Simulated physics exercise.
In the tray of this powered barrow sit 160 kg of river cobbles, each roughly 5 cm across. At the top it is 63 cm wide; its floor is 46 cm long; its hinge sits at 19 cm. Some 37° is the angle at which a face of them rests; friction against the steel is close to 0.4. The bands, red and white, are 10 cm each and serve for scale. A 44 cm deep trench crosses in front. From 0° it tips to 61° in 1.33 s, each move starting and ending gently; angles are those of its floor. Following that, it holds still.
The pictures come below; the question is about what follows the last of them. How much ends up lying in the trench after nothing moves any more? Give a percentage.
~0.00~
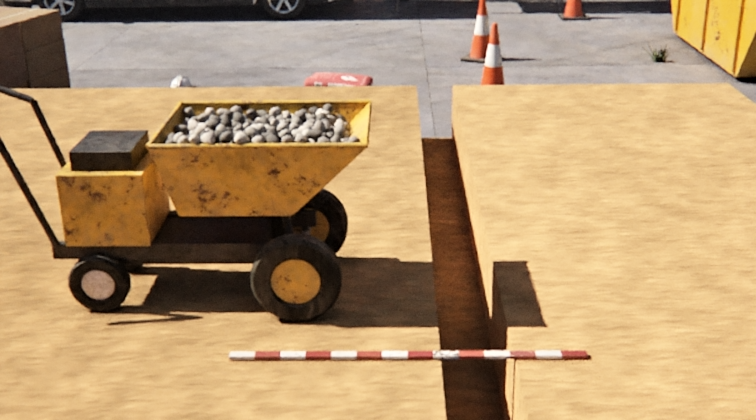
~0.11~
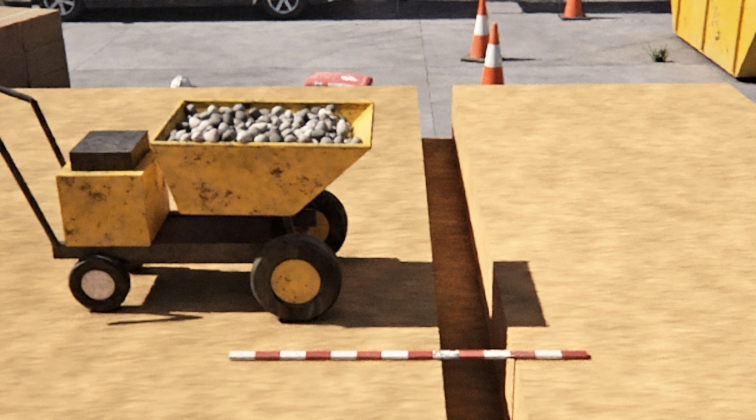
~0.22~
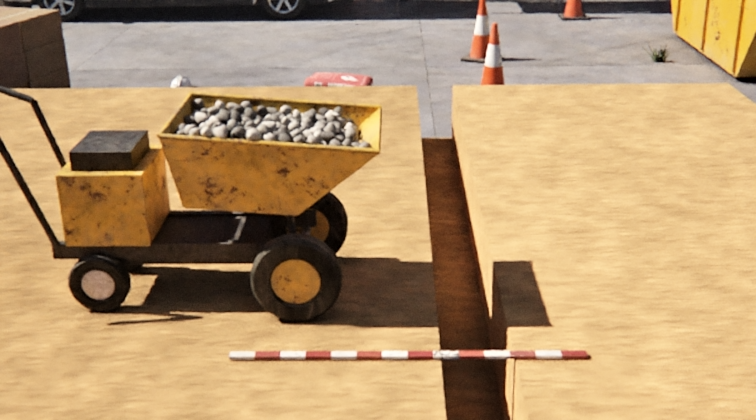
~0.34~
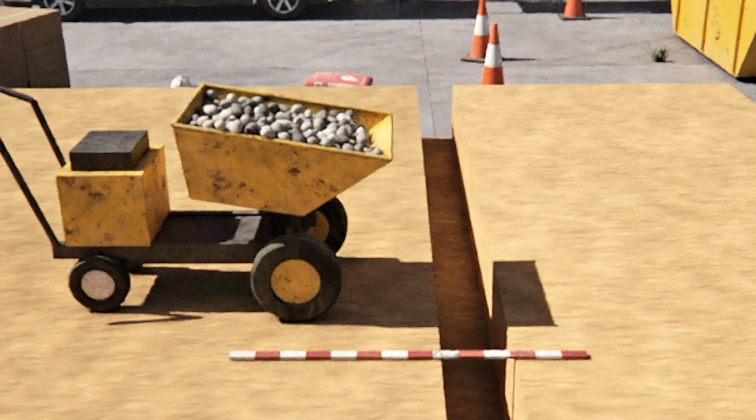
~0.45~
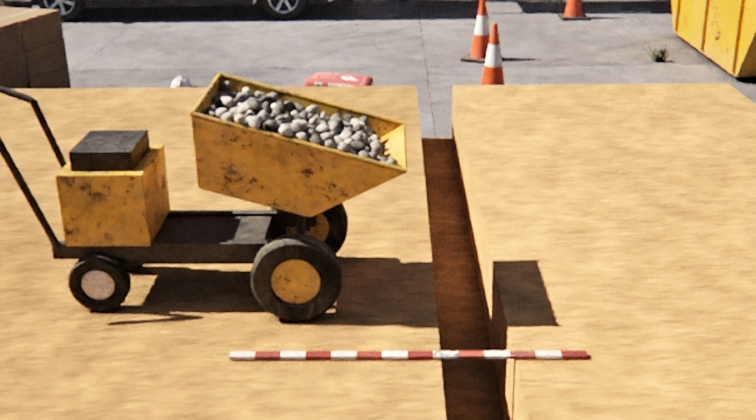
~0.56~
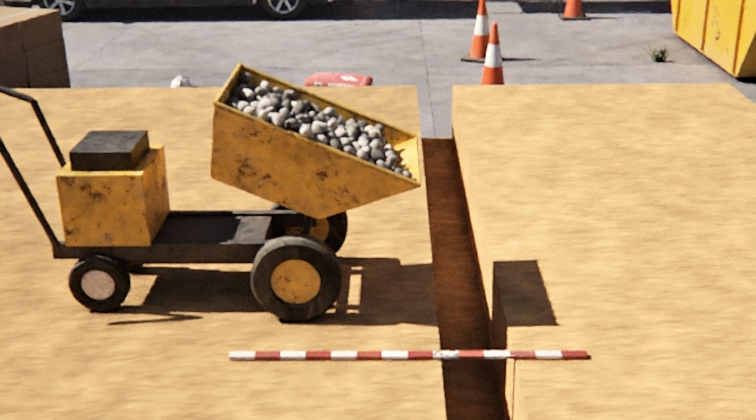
A share of about 74 per cent.
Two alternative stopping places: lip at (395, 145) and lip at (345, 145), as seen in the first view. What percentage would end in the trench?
It comes to about 50 and 90 in a hundred.
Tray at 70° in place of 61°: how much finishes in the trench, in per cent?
Close to 75 per cent then.
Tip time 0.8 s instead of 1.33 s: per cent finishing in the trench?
Around 60 per cent would end in the trench.
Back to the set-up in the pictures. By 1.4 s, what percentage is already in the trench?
Approx. 20 % of the load.
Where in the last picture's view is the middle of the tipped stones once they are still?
Resting centre: About (480, 343).
After 1.0 s the floor is at 52°; 100 % in the tray; the foremost stones are at (451, 223).
After 1.4 s the floor is at 61°; 71 % in the tray, 20 % in the trench, 9 % past the trench; the foremost stones are at (545, 280).
After 1.8 s the floor is at 61°; 41 % in the tray, 35 % in the trench, 24 % past the trench; the foremost stones are at (644, 287).
After 3.7 s the floor is at 61°; 0 % in the tray, 74 % in the trench, 26 % past the trench; the foremost stones are at (735, 294).
